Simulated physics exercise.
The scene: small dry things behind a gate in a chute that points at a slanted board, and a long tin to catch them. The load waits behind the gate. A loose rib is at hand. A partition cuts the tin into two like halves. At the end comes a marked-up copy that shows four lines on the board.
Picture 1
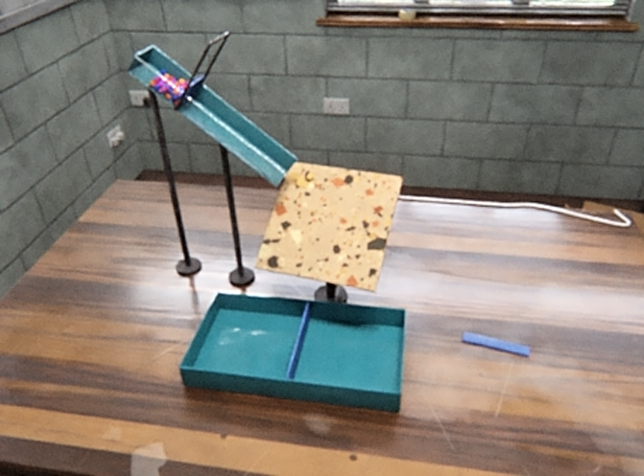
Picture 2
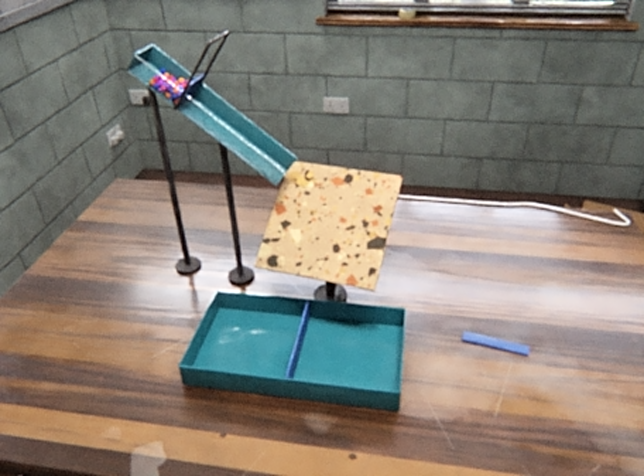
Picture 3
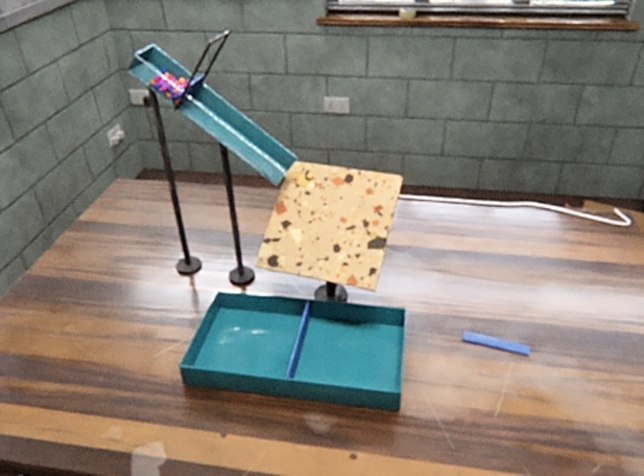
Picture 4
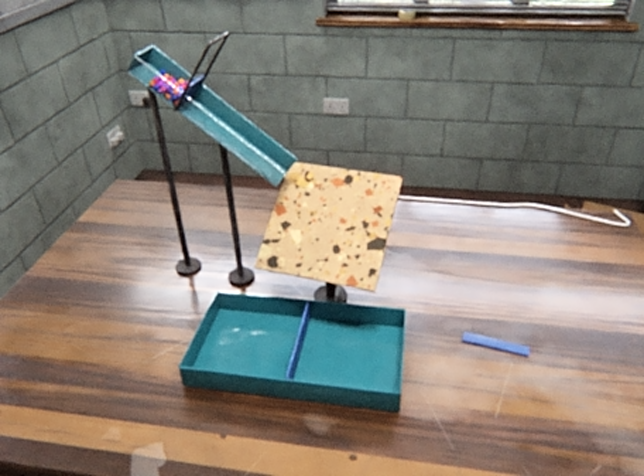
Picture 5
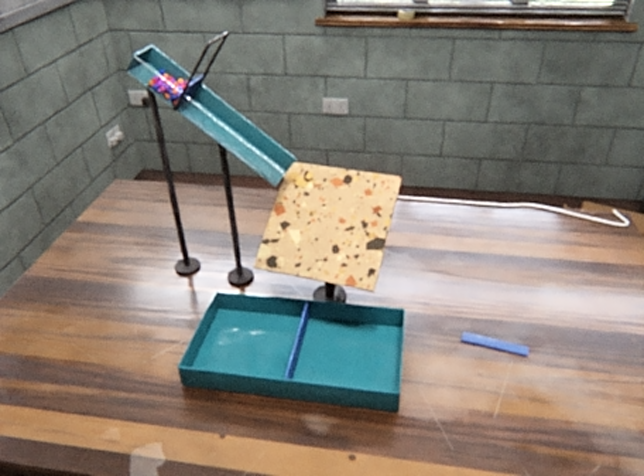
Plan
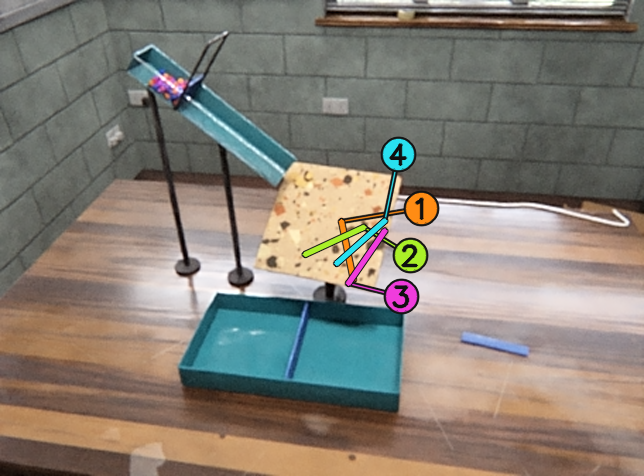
Colourful beads resting motionless behind a shut gate in a sloping teal chute, above a tilted speckled board and a divided tin.
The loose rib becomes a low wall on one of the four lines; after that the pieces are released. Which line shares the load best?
Choose 4.
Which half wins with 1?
The right half.
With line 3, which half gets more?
The right half.
On the marked copy, line 1 from (341, 221) to (353, 279); line 2 from (363, 227) to (305, 254); line 3 from (384, 230) to (348, 283); line 4 from (384, 220) to (336, 263).
With 1, of what is caught, a stray few in the left half, nearly all in the right.
With 2, of what is caught, most in the left half, a small part in the right.
With 3, of what is caught, a small part in the left half, most in the right.
With 4, of what is caught, about half in the left half, about half in the right.
